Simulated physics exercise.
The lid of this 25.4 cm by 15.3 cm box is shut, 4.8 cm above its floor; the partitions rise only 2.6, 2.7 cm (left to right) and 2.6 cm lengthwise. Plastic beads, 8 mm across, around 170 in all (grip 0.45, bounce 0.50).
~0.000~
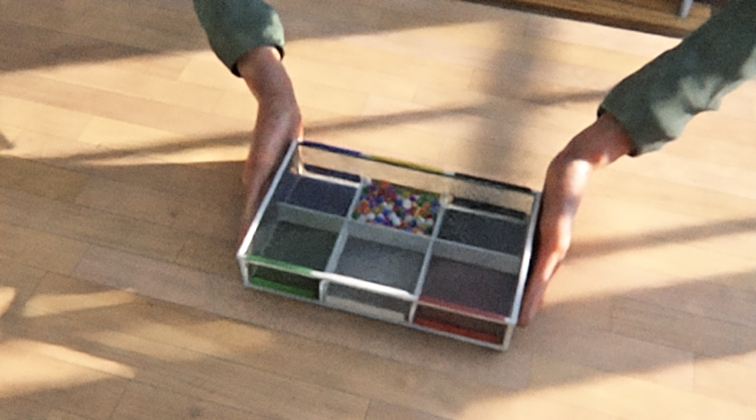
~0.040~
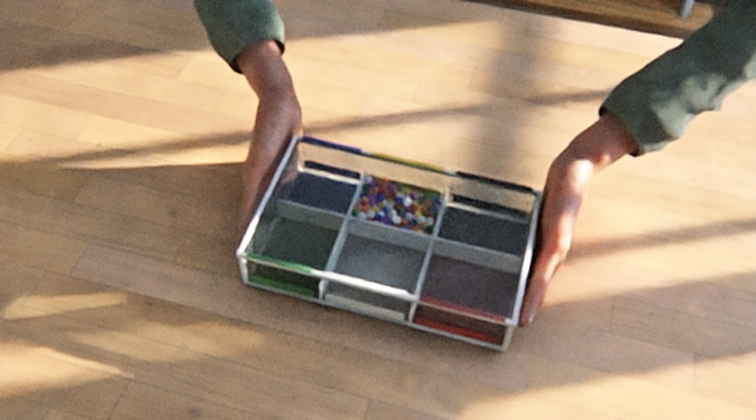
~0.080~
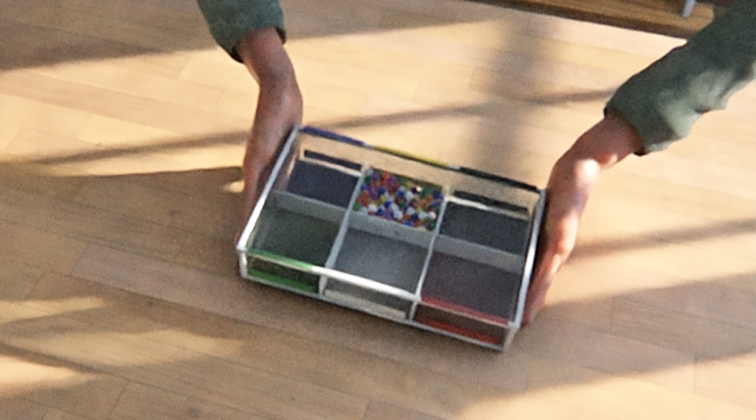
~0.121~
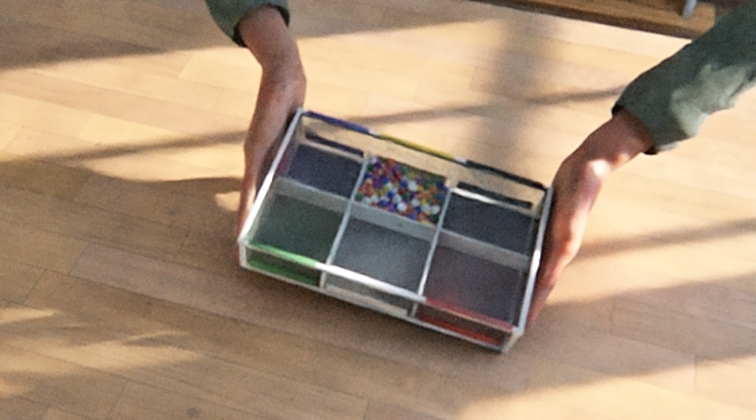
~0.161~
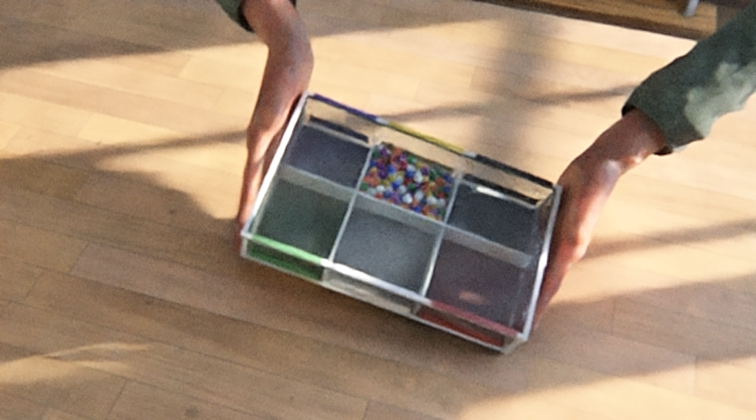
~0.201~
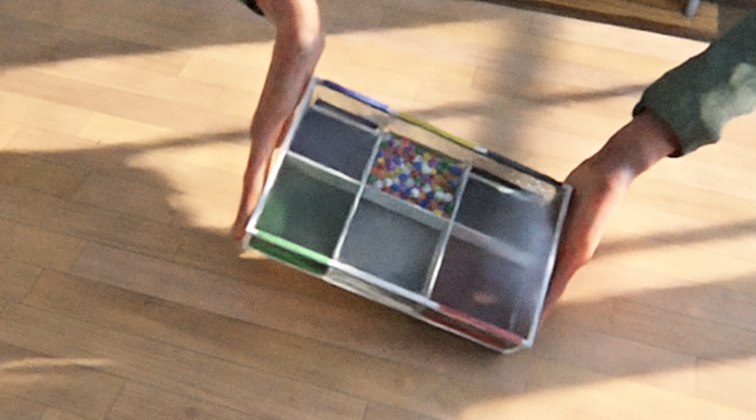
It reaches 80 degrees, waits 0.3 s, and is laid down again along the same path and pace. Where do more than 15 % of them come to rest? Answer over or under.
Red over, blue under, green under, yellow over, white under, black under.
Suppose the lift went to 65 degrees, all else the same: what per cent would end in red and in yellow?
In that case red 40; yellow 55.
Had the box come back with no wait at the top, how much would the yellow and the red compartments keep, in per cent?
Then: Yellow 30; red 60.
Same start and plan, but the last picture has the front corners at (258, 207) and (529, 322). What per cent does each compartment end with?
Red 0; blue 0; green 0; yellow 40; white 0; black 60.
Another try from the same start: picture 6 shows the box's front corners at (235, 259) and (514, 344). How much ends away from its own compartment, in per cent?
Then about 65 per cent.
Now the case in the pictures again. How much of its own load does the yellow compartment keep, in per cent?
Roughly 20 per cent.
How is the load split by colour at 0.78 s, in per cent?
Red 50, blue 0, green 0, yellow 40, white 5, black 5.
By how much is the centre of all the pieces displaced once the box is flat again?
About 11.0 cm.
Then, at 0.78 s, tilt 80 degrees; red 50 %, yellow 40 %, white 5 %, black 5 %.
After 1.16 s, tilt 45 degrees; red 70 %, yellow 25 %, white 5 %.
After 1.64 s, tilt 0 degrees; red 70 %, yellow 25 %, white 5 %.
By 2.2 s all is still; red 70 %, blue 0 %, green 0 %, yellow 25 %, white 5 %, black 0 %.
